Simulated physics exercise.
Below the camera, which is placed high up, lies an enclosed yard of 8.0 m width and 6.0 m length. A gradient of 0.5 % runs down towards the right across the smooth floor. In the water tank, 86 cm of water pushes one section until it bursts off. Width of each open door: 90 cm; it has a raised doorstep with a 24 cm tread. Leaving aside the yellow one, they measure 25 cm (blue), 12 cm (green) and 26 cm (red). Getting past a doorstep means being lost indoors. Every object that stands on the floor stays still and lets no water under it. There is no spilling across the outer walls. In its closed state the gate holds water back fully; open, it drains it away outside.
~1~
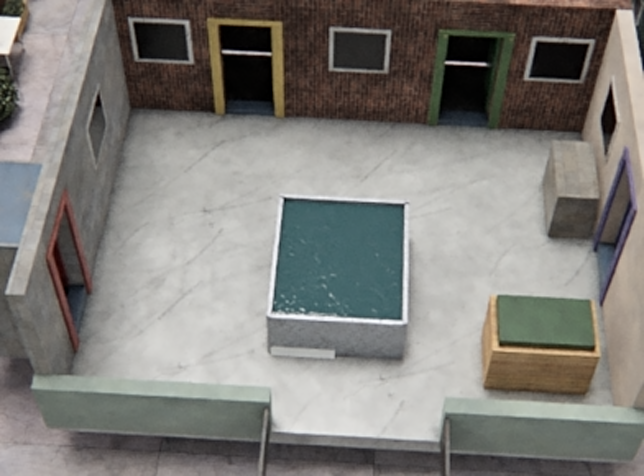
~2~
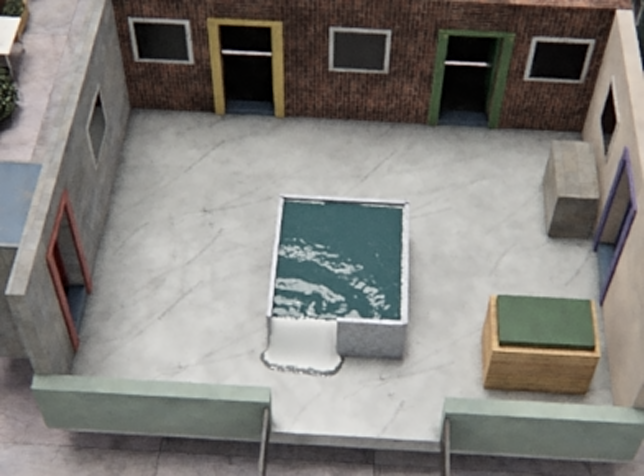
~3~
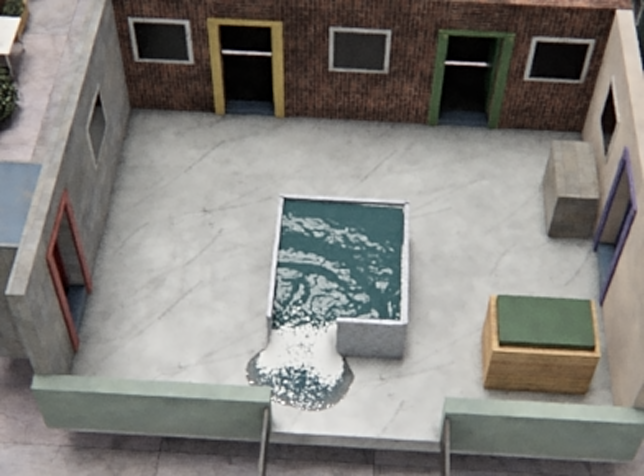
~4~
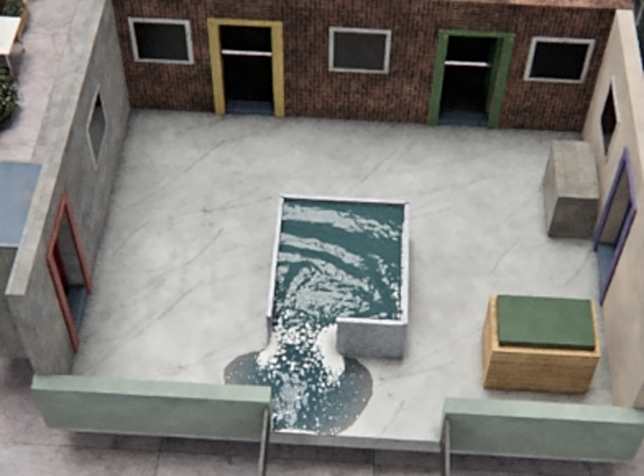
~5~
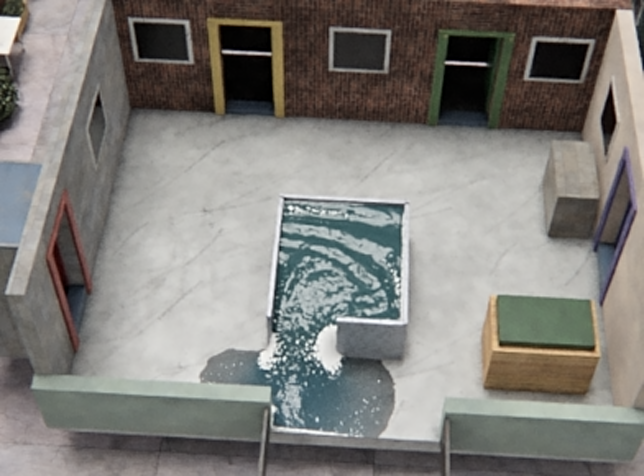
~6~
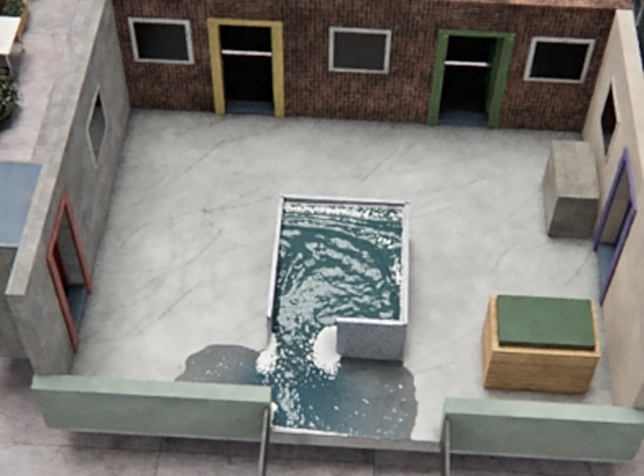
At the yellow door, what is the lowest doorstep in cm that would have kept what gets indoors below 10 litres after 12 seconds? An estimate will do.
Somewhere near 6.5 cm.
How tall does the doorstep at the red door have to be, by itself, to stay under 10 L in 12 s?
Red: Roughly 15 cm.
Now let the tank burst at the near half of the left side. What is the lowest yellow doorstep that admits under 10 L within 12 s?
Then it needs around 15 cm.
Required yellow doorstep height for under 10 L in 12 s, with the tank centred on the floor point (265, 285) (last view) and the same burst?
Then it needs to be around 15 cm high.
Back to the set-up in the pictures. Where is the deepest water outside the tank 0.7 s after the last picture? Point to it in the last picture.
Look close to (262, 415).
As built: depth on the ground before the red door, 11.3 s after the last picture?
A ruler would read roughly 3.5 cm.
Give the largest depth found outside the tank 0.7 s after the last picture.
52 cm.
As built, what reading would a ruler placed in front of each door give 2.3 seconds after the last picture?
Door by door in centimetres - blue 0, green 0, yellow 0, red 17.
Then, 0.7 s after the last picture water covers 10 % of the floor, deepest (52 cm) near (262, 415); it has not reached the yellow door.
Then, 2.3 s after the last picture water covers 20 % of the floor, deepest (32 cm) near (262, 415); it has not reached the yellow door.
Then, 11.3 s after the last picture water covers 80 % of the floor, deepest (8 cm) near (262, 415); 5 cm at the yellow door, 0 litres in over its 10 cm doorstep.
At the yellow door as built, the water peaked near 9 cm, 4.5 s after the last picture.
With a doorstep of 5.5 cm, 18 litres would have come in within the 12 s; with 7.5 cm, 4 litres. So under 10 litres takes about 6.5 cm.
